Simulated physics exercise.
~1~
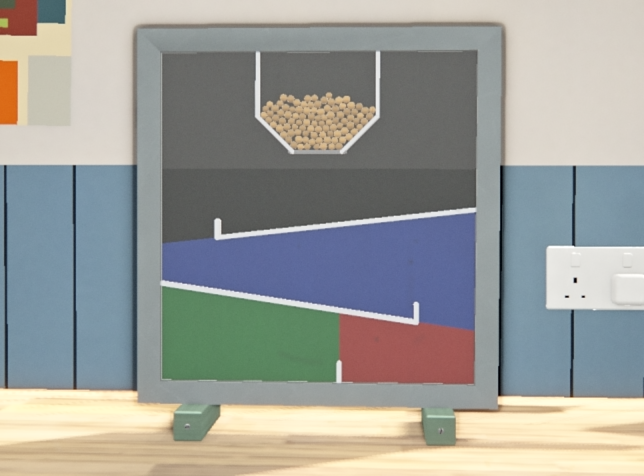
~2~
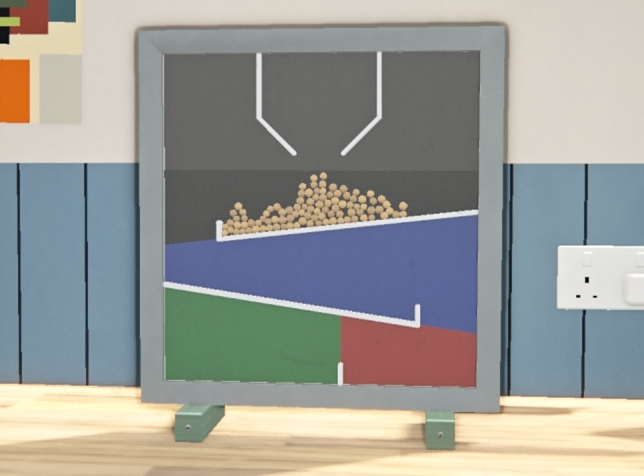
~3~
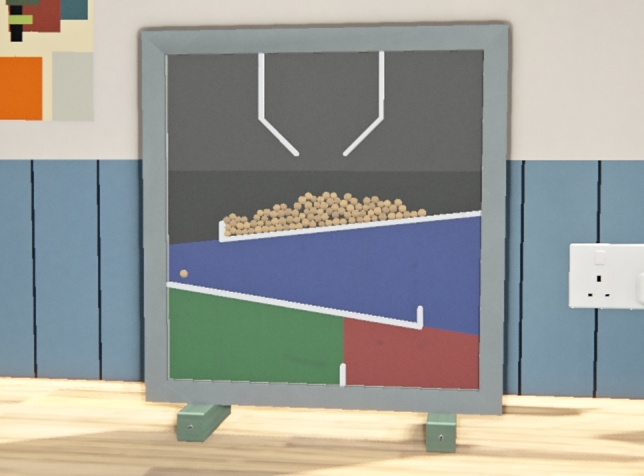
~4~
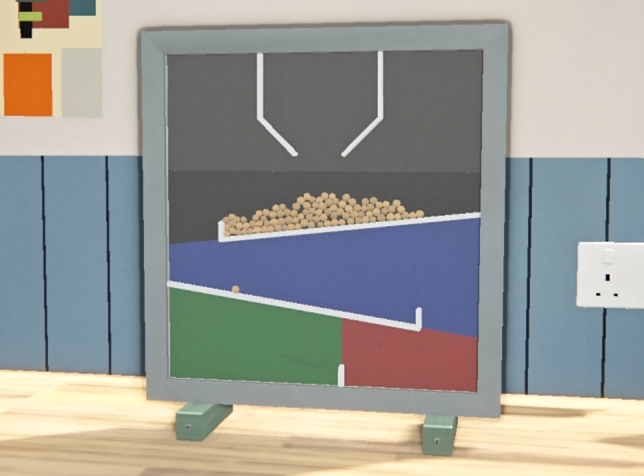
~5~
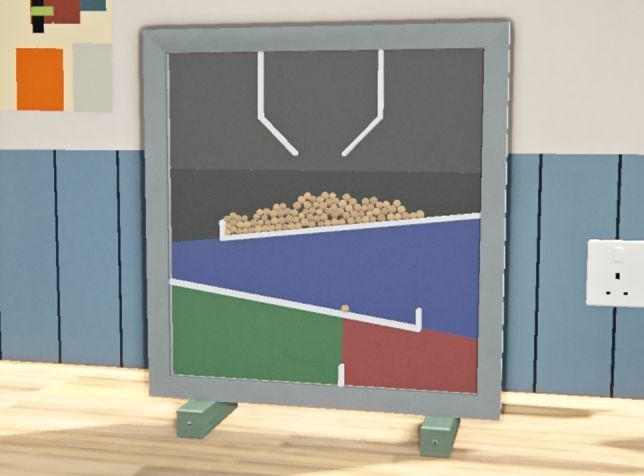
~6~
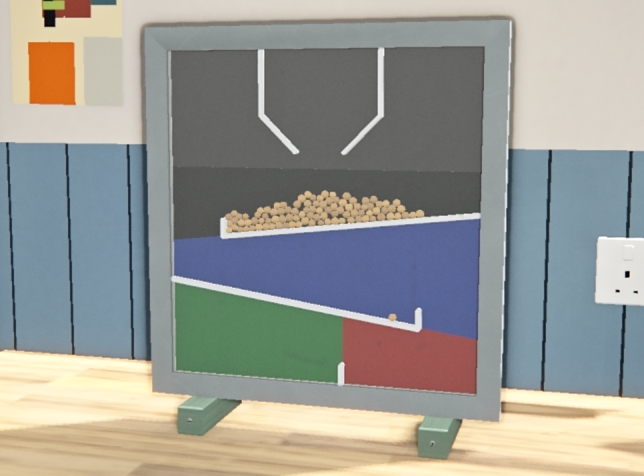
At the start, a heap of small wooden beads sits in a white-edged hopper at the top of an upright framed box, above sloping ledges and black, blue, green and red sections. The hopper's bottom opens and the beads drop onto the upper ledge, piling up behind its raised left lip. The heap spreads out and settles, while a single bead gets past the lip into the blue section. That bead travels rightward down the lower ledge as the view drifts slightly. It ends near the ledge's upturned right end, with nearly all the beads still heaped above in the black section.
